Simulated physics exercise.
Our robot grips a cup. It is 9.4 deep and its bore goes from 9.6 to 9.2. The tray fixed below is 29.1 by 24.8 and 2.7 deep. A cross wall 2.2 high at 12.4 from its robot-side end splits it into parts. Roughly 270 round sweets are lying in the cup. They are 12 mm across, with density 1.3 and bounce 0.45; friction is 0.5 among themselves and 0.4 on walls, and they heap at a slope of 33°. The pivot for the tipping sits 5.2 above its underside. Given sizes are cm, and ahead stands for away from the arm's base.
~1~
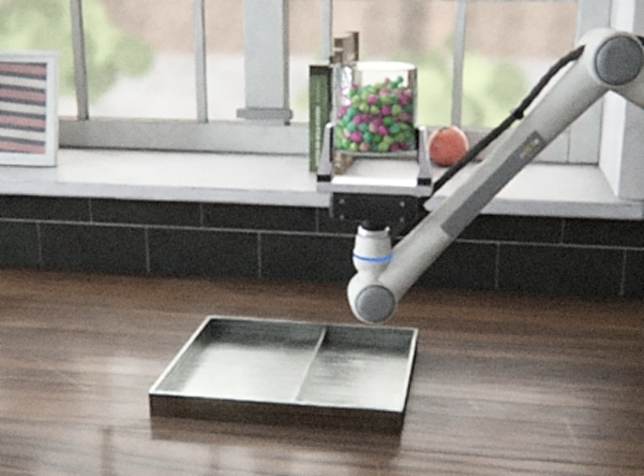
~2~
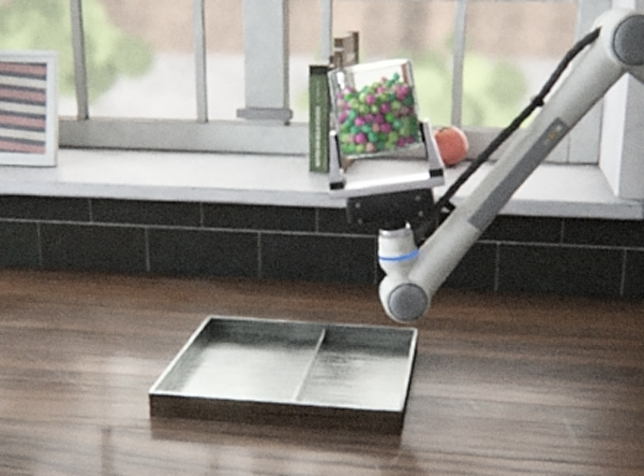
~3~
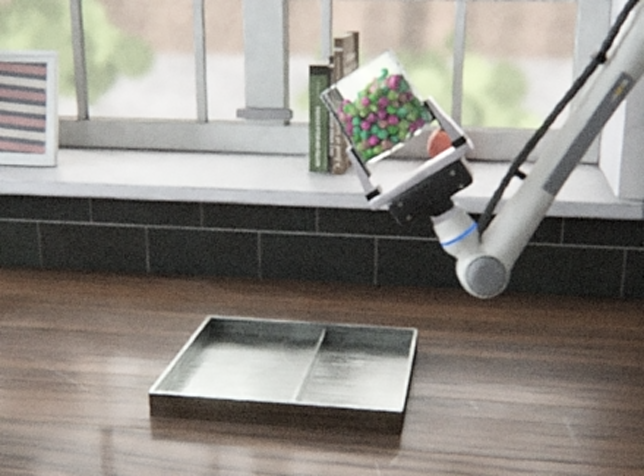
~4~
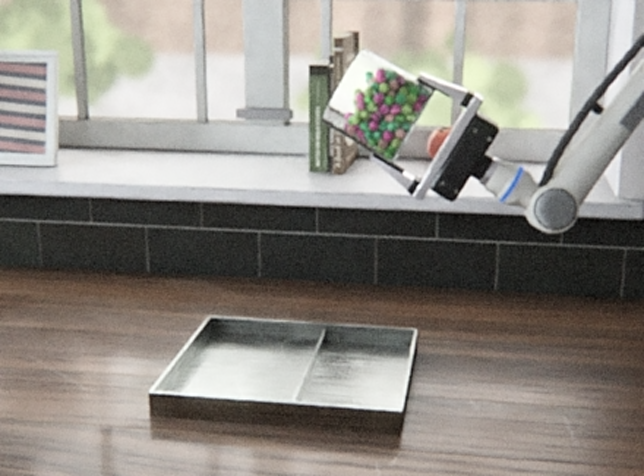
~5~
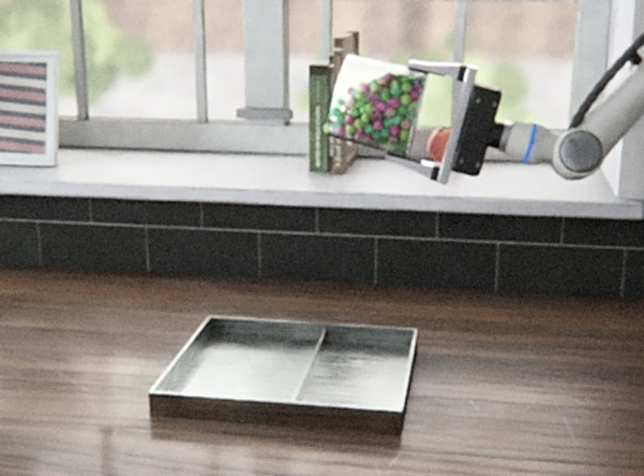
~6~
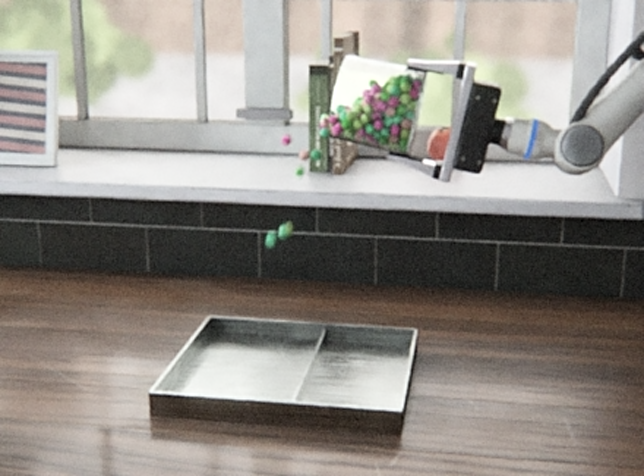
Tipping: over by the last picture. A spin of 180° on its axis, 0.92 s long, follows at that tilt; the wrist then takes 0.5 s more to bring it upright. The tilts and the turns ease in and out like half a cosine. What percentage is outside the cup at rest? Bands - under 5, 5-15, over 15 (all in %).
Over 15 %.
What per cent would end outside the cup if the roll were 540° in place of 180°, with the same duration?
Share: Close to 25 %.
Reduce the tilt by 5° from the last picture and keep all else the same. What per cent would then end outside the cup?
It would be around 15 percent.
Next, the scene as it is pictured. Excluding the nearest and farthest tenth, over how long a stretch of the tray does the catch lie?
Spread length: Close to 14 cm.
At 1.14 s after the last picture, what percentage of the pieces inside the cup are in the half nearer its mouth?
Near 35 per cent lies in the mouth half.
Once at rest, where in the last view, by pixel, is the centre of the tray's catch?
Around (251, 374).
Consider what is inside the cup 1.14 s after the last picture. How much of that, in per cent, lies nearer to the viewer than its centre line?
60 per cent or thereabouts.
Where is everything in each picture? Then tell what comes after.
Cup middle at (376, 109), upright; upper third of the load around (377, 101), from x 340 to 410, top at y 85; 272 in the cup, in the first picture.
Cup middle at (376, 109), tipped 10°; upper third of the load around (380, 101), from x 340 to 415, top at y 80, in the second picture.
Cup middle at (378, 108), tipped 34°; upper third of the load around (386, 98), from x 345 to 425, top at y 75, in the third picture.
Cup middle at (379, 107), tipped 61°; upper third of the load around (391, 93), from x 350 to 425, top at y 70, in the fourth picture.
Cup middle at (380, 106), tipped 77°; upper third of the load around (394, 92), from x 330 to 420, top at y 75, in the fifth picture.
Cup middle at (380, 105), tipped 79°; upper third of the load around (398, 96), from x 270 to 420, top at y 80; 265 in the cup, 7 in flight or on a rim, in the sixth picture.
Then, 0.57 s later, tipped 79°, highest piece 39 above the table; 247 in the cup, 15 in the far-side part, 1 on the table or floor, 9 in flight or on a rim.
Then, 1.14 s later, tipped 48°, highest piece 37 above the table; 215 in the cup, 48 in the far-side part, 1 in the robot-side part, 1 on the table or floor, 7 in flight or on a rim.
Then, 1.62 s later, upright, highest piece 39 above the table; 215 in the cup, 52 in the far-side part, 3 in the robot-side part, 1 on the table or floor, 1 in flight or on a rim.
Then, 2.32 s later, upright, highest piece 38 above the table; 215 in the cup, 52 in the far-side part, 3 in the robot-side part, 2 on the table or floor.
At rest, 215 in the cup, 52 in the far-side part, 3 in the robot-side part, 2 on the table or floor. That is 21 % outside the cup.
